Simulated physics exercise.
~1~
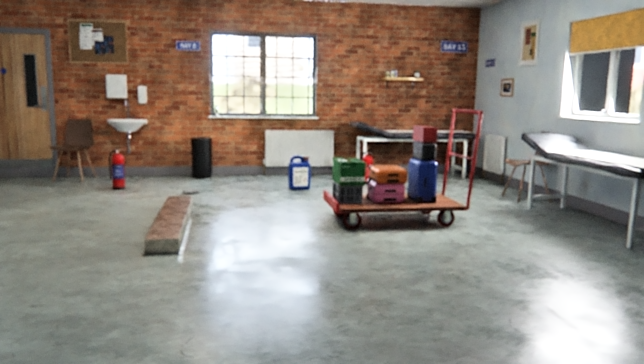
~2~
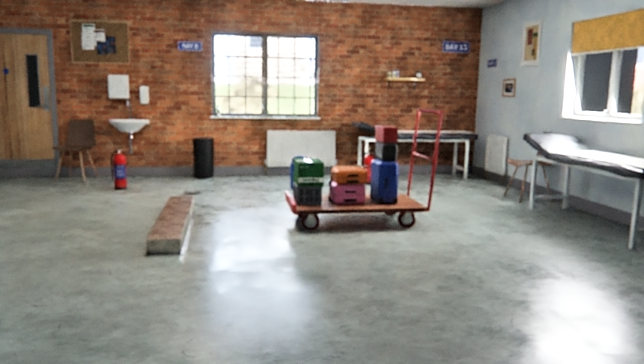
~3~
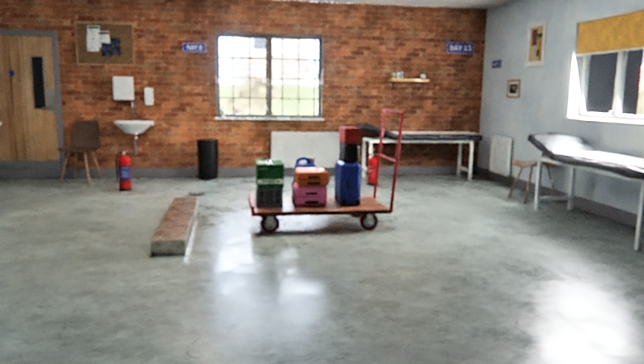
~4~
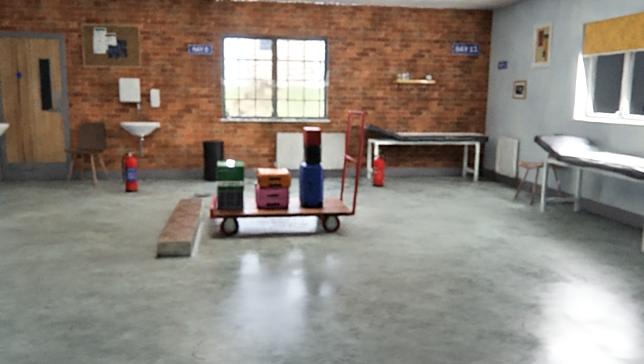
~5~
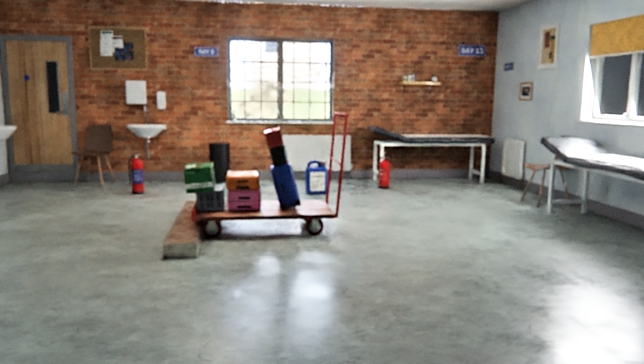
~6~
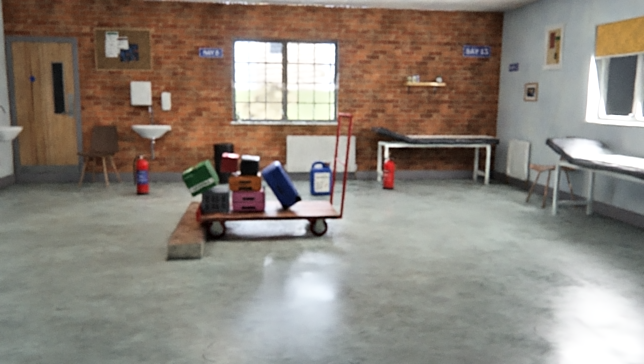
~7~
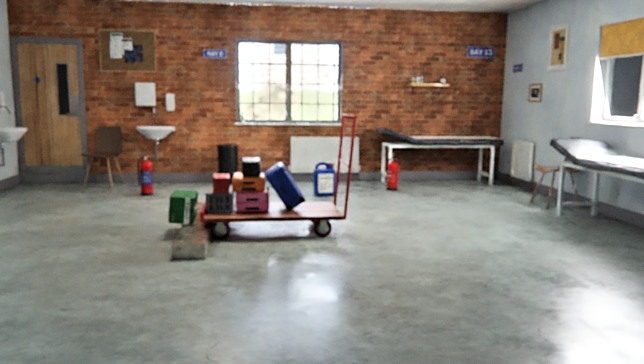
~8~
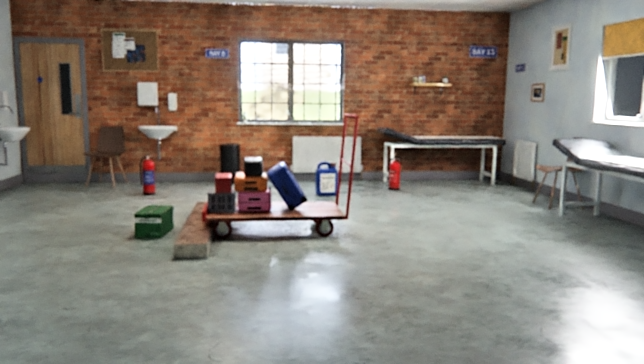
In a brick-walled treatment room, a loaded cart rolls left, stops at a raised sill, cases toppling, green box tumbling onto the floor beyond.
